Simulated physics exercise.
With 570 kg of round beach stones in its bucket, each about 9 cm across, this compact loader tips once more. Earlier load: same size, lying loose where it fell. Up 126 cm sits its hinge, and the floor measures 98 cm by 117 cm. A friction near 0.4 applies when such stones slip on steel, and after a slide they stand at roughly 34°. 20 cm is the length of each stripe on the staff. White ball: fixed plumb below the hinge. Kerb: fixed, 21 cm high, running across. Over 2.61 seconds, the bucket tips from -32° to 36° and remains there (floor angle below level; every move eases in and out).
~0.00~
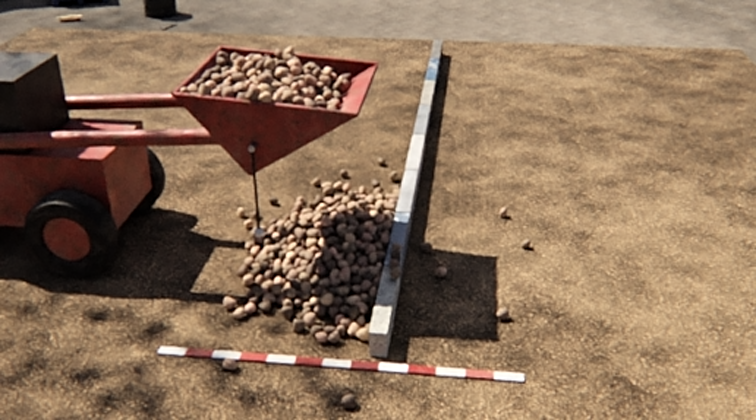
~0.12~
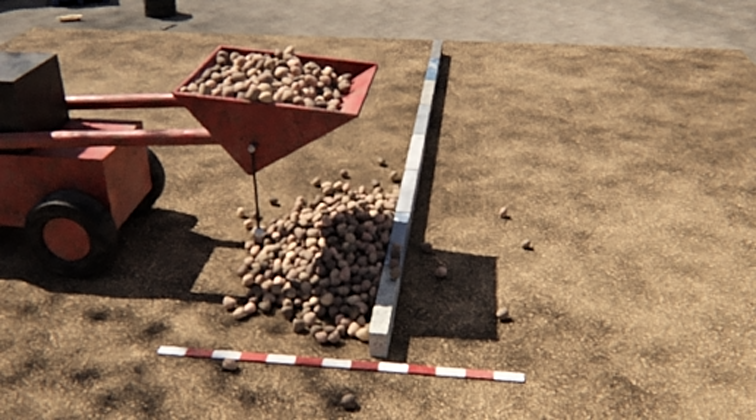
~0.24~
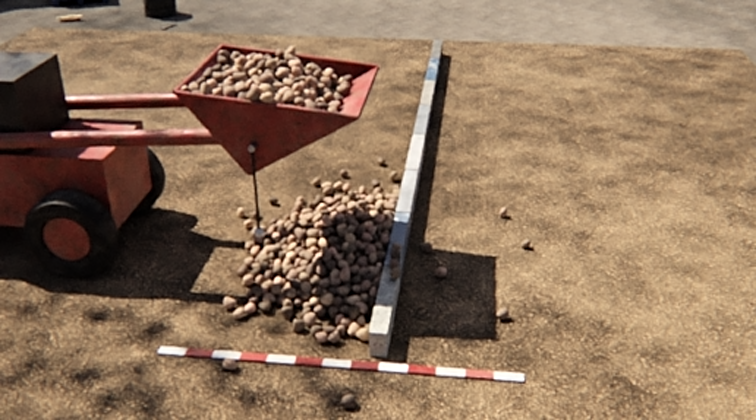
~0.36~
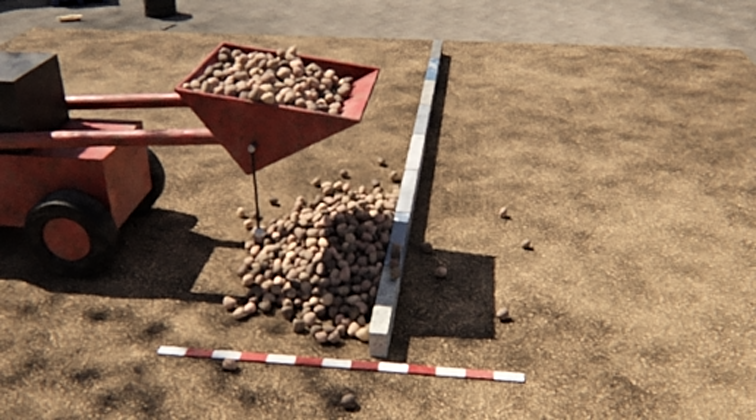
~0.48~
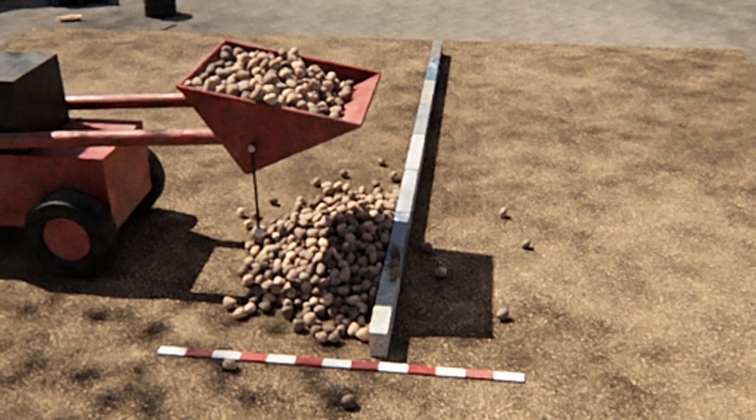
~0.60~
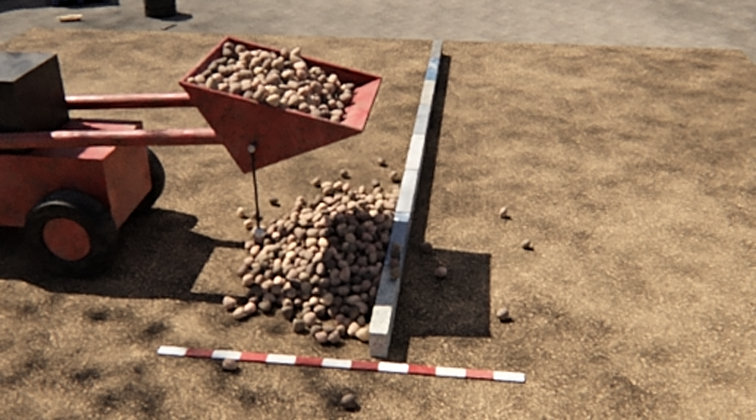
On a patch of brown ground, a red loader stood with its bucket full of round stones above an earlier pile beside a low kerb, and the bucket slowly tilted slightly downward at the right.
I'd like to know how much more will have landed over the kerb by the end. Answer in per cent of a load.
Roughly 60 in every hundred.
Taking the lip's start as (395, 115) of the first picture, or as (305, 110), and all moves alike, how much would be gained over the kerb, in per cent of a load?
95 %, then 10 %.
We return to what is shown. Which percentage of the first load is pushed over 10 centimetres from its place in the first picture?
Some 0 percent, give or take.
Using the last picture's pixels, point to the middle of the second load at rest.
Near (421, 246).
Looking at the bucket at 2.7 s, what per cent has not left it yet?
About 10 percent.
After 2.0 s the floor is at 25°; in per cent of one load, 81 in the bucket, 118 on this side of the kerb, 2 over the kerb; the foremost stones are at (455, 236).
After 2.7 s the floor is at 36°; in per cent of one load, 11 in the bucket, 151 on this side of the kerb, 38 over the kerb; the foremost stones are at (528, 267).
After 3.1 s the floor is at 36°; in per cent of one load, 0 in the bucket, 146 on this side of the kerb, 54 over the kerb; the foremost stones are at (571, 274).
After 5.9 s the floor is at 36°; in per cent of one load, 0 in the bucket, 139 on this side of the kerb, 60 over the kerb; the foremost stones are at (613, 280). Net gain over the kerb, 60.
